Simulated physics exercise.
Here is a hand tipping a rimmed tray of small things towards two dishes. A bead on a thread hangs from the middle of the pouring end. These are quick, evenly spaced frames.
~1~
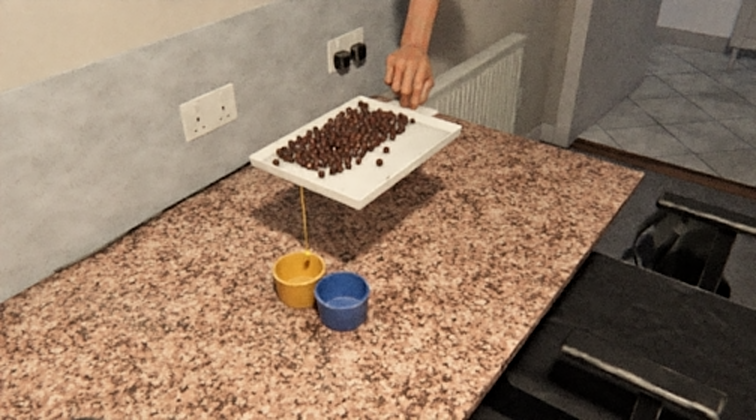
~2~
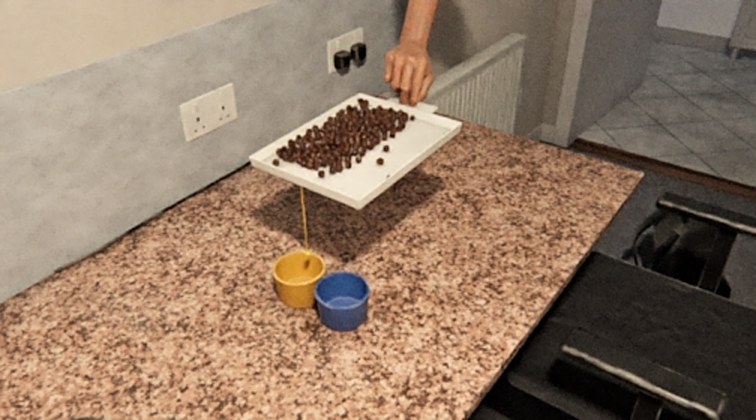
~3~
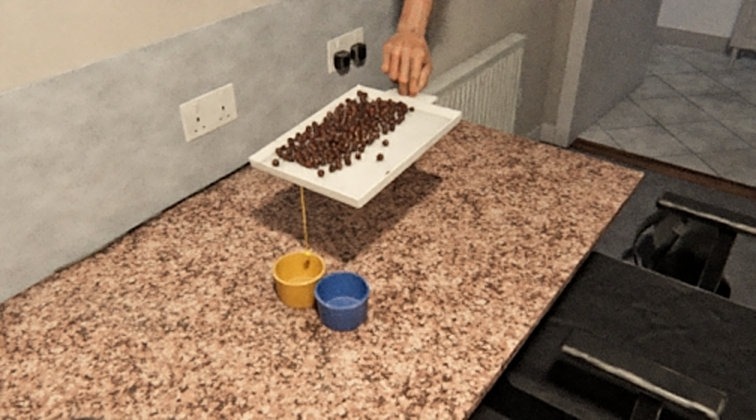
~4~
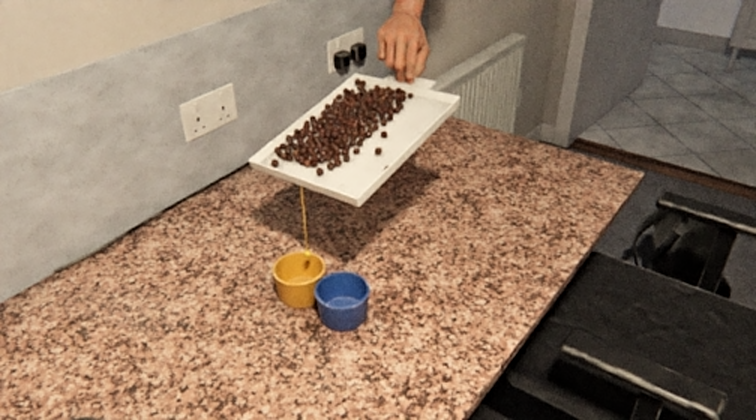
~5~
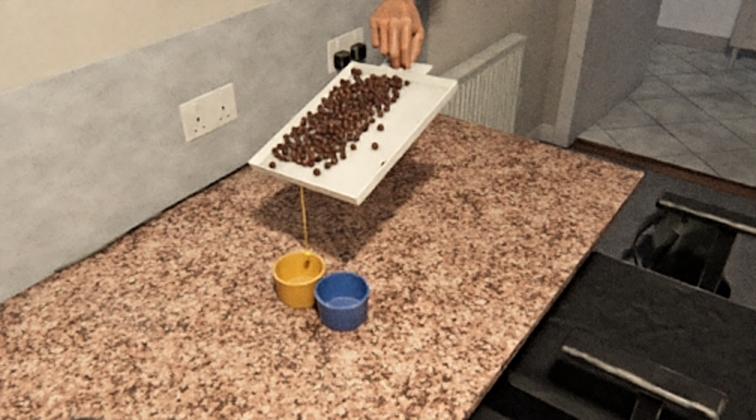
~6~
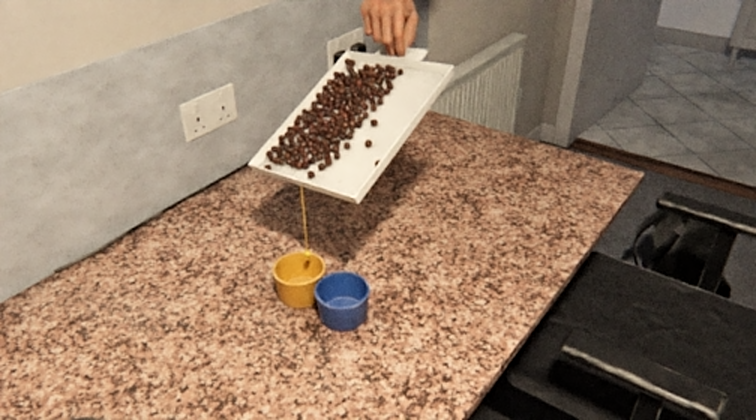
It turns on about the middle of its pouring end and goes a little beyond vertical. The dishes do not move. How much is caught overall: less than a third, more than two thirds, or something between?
Caught overall: Under a third.
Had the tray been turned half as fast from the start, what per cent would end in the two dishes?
Close to 10 per cent.
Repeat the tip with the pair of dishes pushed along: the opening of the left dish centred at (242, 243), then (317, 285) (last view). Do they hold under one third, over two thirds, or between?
One: One to two thirds. Two: Less than a third.
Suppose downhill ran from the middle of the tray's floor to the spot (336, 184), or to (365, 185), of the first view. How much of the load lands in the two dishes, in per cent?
First some 50, then 30 per cent.
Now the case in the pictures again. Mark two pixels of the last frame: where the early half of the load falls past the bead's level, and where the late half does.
At about (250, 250), then at (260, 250).
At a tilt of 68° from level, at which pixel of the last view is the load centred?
Close to (278, 162).
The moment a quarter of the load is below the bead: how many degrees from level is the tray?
At about 85°.
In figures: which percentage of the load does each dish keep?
For the left dish some 10 %, for the right dish some 0 %.
Shortly afterwards, tray tipped steeply; the bulk on the tray; only a few in the left dish; only a few outside both; a little in the air.
Next, tray tipped past a quarter turn; a little on the tray; a little in the left dish; near two thirds outside both; near a quarter in the air.
Some moments later, tray tipped past a quarter turn; a little in the left dish; all but a few outside both.
In the end, tray tipped past a quarter turn; none at all in the right dish; a little in the left dish; all but a few outside both.
